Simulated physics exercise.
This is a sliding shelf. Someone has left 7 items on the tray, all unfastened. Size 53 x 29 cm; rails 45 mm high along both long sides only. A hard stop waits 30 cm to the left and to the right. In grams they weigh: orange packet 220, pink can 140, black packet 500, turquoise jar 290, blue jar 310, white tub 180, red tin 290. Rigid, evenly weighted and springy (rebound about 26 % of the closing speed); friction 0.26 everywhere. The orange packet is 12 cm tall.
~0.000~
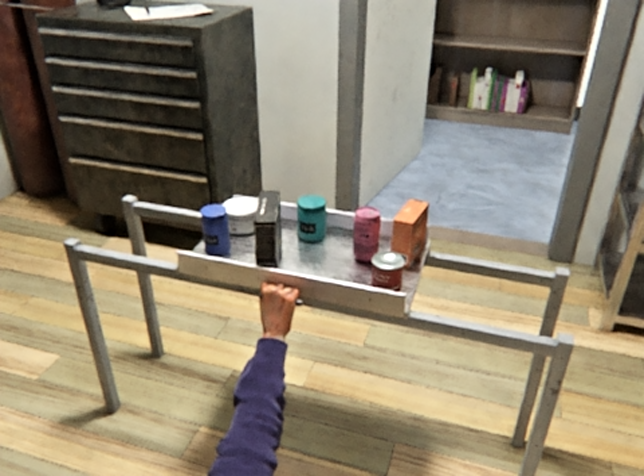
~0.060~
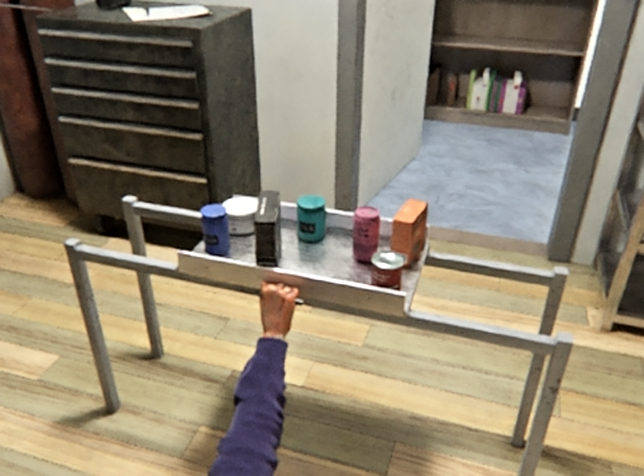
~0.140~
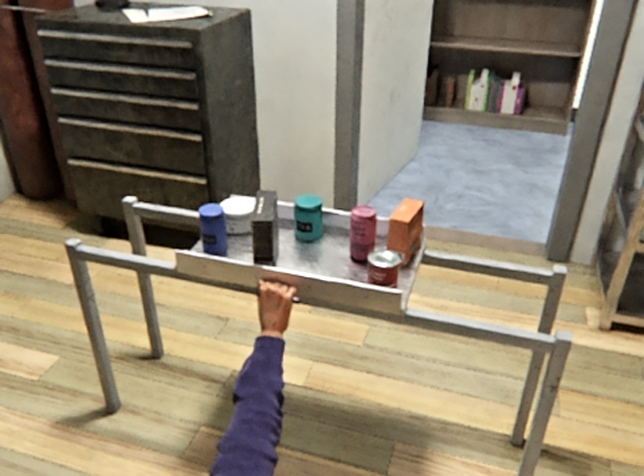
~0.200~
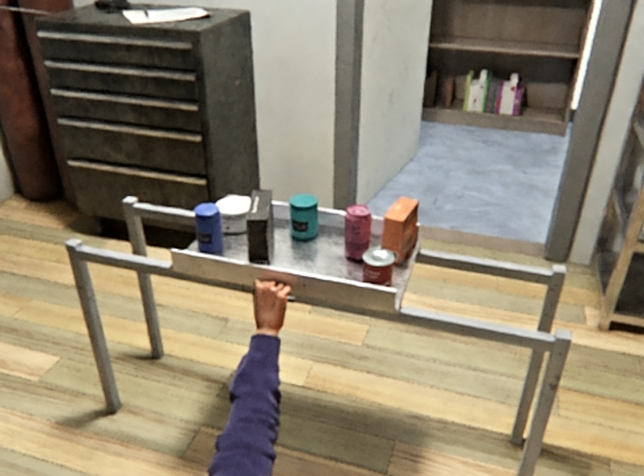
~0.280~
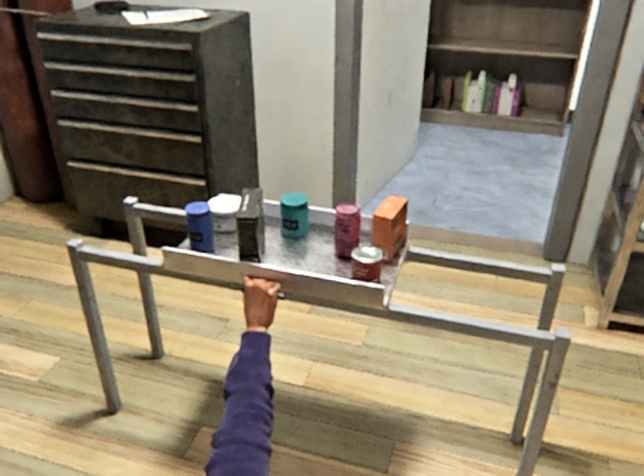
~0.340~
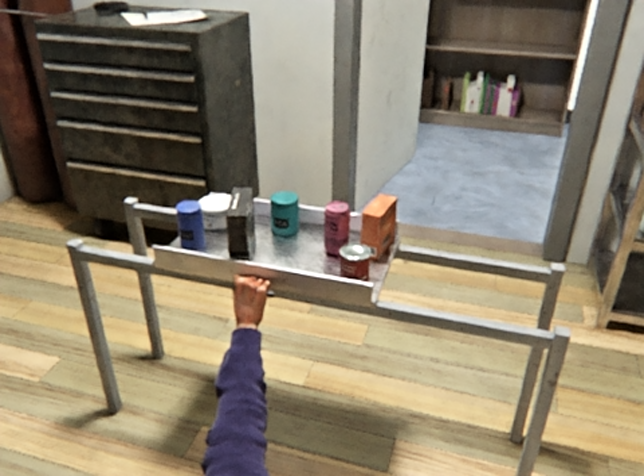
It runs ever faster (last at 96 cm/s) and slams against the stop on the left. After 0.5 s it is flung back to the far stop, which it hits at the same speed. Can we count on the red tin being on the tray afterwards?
The red tin keeps to its tray.
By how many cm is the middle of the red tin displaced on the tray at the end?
Some 0 cm.
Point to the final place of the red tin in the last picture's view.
At about (530, 299).
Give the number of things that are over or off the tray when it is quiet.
2 of them.
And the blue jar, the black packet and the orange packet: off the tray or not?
The blue jar finishes off the tray; the black packet is still on the tray; the orange packet ends on the tray.
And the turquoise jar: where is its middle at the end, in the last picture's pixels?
Around (429, 235).
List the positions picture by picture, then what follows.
The first frame shows tray midway; red tin (387, 278); orange packet (409, 233).
The second frame shows tray midway; black packet (269, 234); turquoise jar (311, 218).
In the third frame, tray has slid 1 cm left; blue jar (213, 229); white tub (239, 216).
In the fourth frame, tray has slid 2 cm left; orange packet (400, 231); pink can (358, 233).
In the fifth frame, tray has slid 5 cm left; black packet (252, 231); turquoise jar (294, 215).
In the sixth frame, tray has slid 7 cm left; red tin (355, 269); blue jar (191, 225).
By 0.94 s, tray has slid 30 cm left; blue jar and white tub now off the tray; red tin 16 cm from its spot near (197, 242); pink can 16 cm from its spot.
By 2.04 s, tray midway; red tin 17 cm from its spot near (314, 262); pink can 17 cm from its spot; turquoise jar 17 cm from its spot.
When it is over (3.1 s), off the tray, blue jar and white tub; the other 5 within 5 cm of the start. In the last view, red tin near (530, 299).
